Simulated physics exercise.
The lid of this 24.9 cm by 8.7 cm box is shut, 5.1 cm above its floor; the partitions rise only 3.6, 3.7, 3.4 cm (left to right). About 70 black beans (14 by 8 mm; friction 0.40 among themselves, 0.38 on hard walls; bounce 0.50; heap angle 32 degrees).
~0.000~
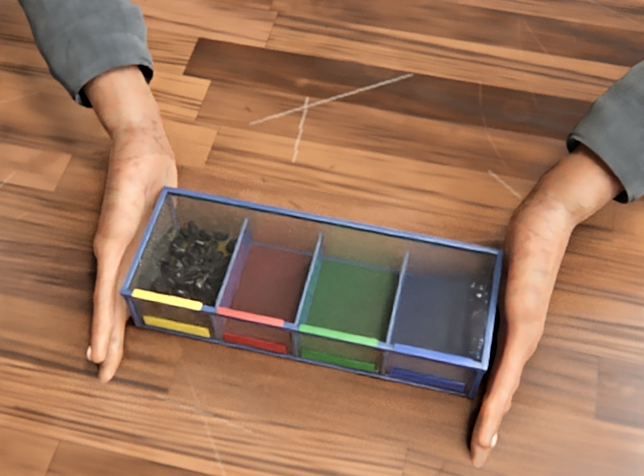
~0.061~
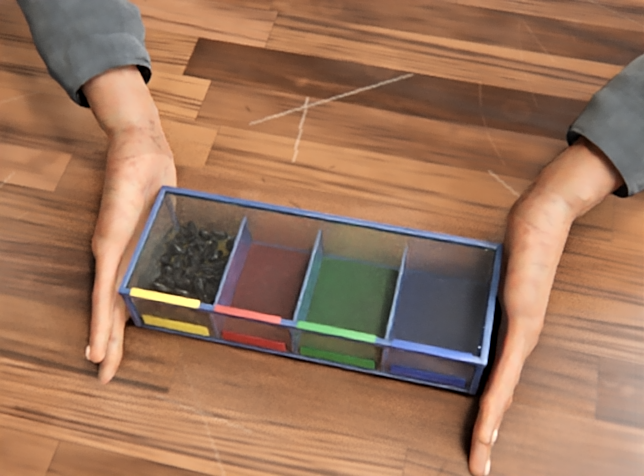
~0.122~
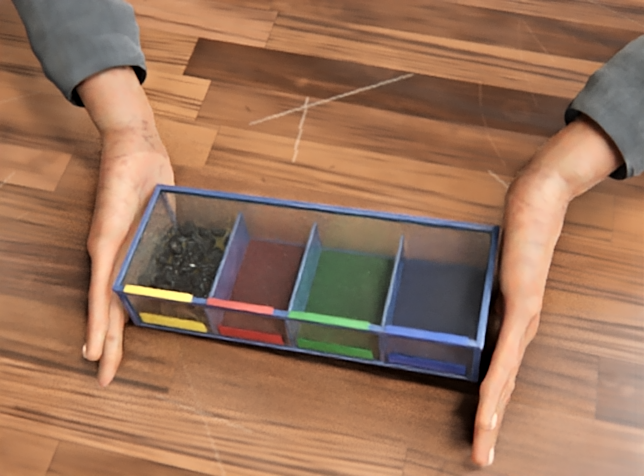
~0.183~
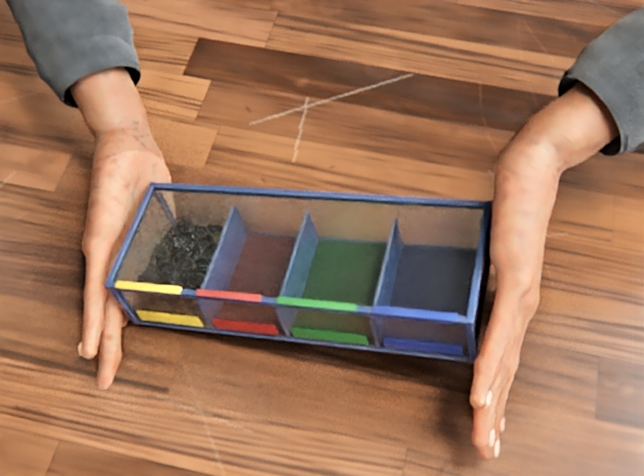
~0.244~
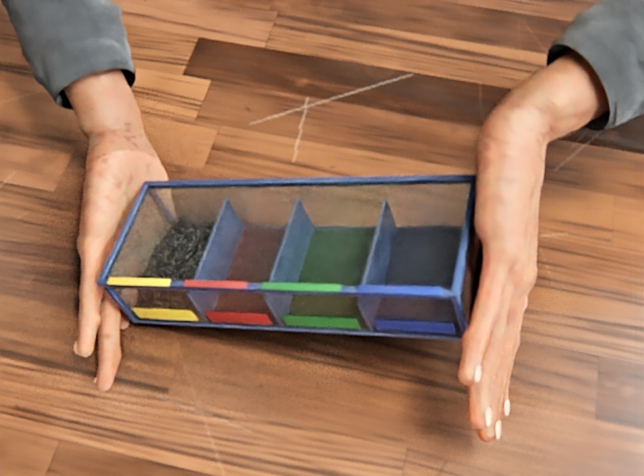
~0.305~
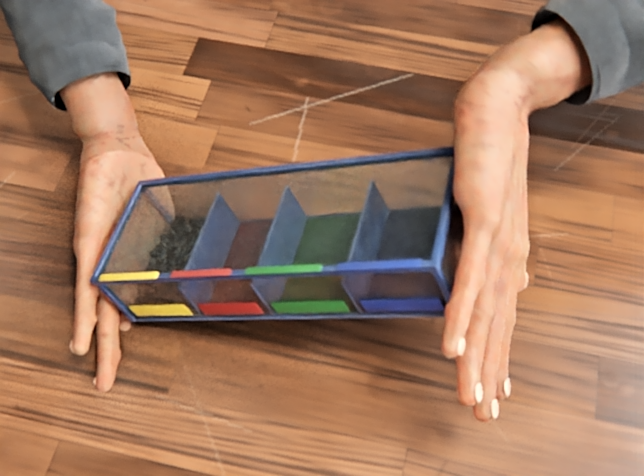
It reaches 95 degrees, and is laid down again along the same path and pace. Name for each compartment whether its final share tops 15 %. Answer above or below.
Red: Below, blue: Below, green: Below, yellow: Above.
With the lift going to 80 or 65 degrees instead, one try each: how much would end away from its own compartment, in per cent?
About 0 and 0 per cent.
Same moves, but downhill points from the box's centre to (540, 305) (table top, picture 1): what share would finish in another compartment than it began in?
About 45 per cent.
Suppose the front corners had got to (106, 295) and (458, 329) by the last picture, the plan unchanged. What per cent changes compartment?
In that case some 0 per cent.
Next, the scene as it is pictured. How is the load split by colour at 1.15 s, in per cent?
Red 0, blue 0, green 0, yellow 100.
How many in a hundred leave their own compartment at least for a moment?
Some 0 per cent.
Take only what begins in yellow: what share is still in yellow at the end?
About 100 per cent.
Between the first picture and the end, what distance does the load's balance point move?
Some 1.0 cm.
After 1.15 s, tilt 94 degrees; yellow 100 %.
After 1.71 s, tilt 40 degrees; yellow 100 %.
After 2.33 s, tilt 0 degrees; yellow 100 %.
At rest (2.9 s), red 0 %, blue 0 %, green 0 %, yellow 100 %.
